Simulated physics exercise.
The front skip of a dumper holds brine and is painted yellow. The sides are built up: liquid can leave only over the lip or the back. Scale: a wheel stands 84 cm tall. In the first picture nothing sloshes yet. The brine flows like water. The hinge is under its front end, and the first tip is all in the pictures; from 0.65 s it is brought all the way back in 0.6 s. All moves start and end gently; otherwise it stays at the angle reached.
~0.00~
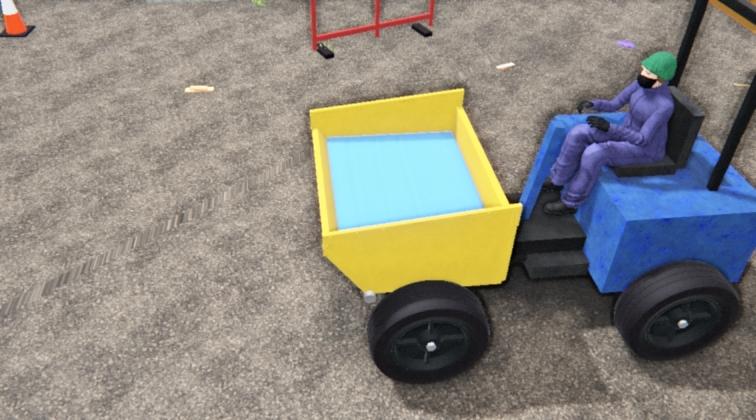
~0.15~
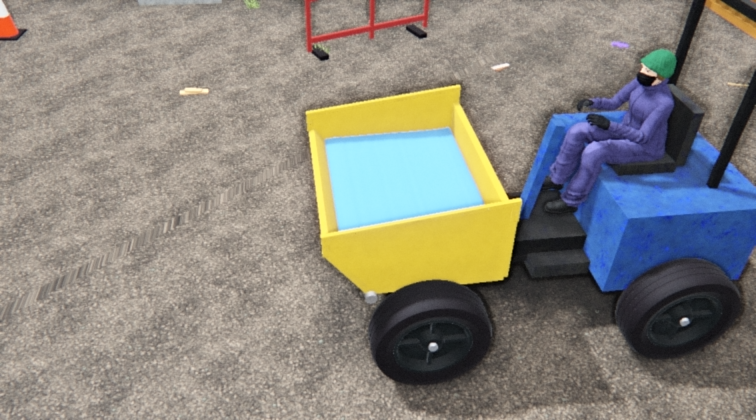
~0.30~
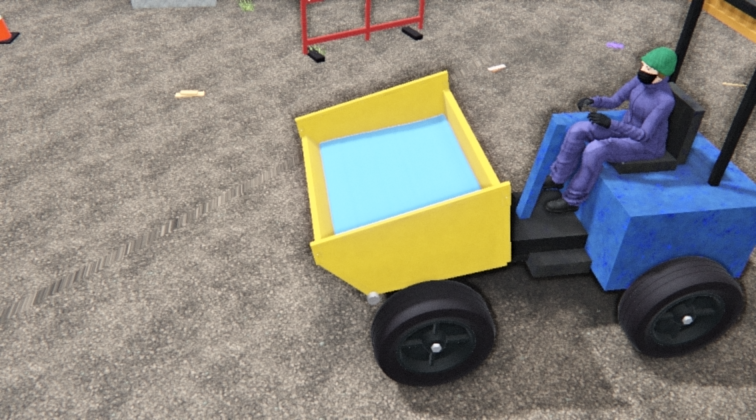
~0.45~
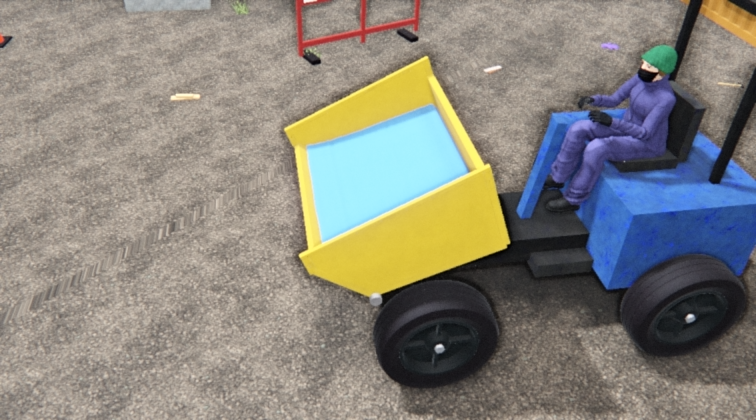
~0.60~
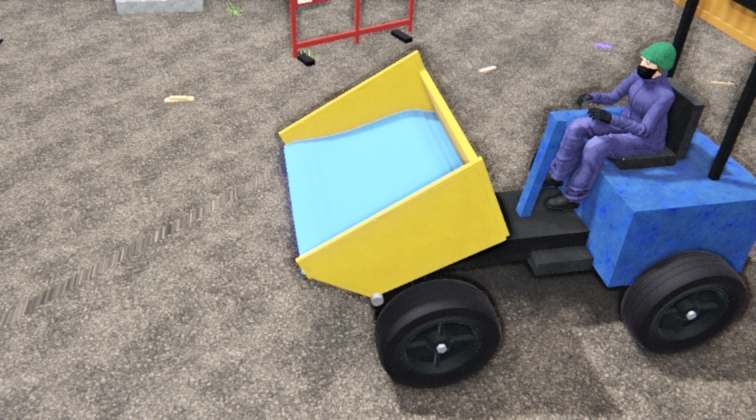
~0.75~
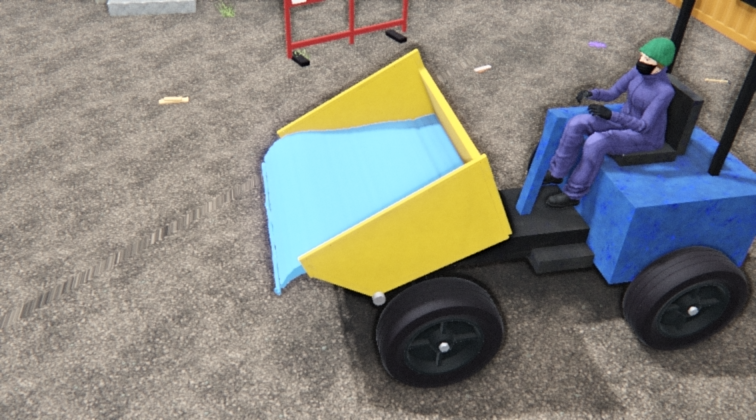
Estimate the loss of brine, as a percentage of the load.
It loses close to 42 per cent.
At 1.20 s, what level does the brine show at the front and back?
Front 26 cm, back 2 cm.
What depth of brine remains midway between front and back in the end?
Roughly 14 cm.
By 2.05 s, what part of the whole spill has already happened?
About 90 per cent.
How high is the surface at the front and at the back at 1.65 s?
Front 14 cm, back 30 cm.
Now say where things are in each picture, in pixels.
Level at the front (357, 137); level at the back (443, 133); the lip is at (331, 251); the front is on the left; a wheel hub at (432, 352), in the first frame.
Level at the front (354, 137); level at the back (441, 130); tilt 2° forwards, in the second frame.
Level at the front (347, 138); level at the back (435, 118); tilt 10° forwards, in the third frame.
Level at the front (340, 139); level at the back (425, 108); tilt 20° forwards, in the fourth frame.
Level at the front (334, 136); level at the back (422, 110); tilt 24° forwards; brine has begun to come out, in the fifth frame.
Level at the front (330, 132); level at the back (425, 117); tilt 23° forwards; the lip is at (316, 270); brine is coming out, 5 per cent so far; a wheel hub at (446, 353), in the sixth frame.
By 1.20 s the surface stands 26 cm on the front, 2 cm on the back; the loss stands at 36 per cent, over the front.
By 1.65 s the surface stands 13 cm on the front, 29 cm on the back; the loss stands at 37 per cent, over the front.
By 2.05 s the surface stands 6 cm on the front, 30 cm on the back; the loss stands at 37 per cent, over the front.
By 4.14 s the loss stands at 42 per cent, over the front, 162 of 387 litres.
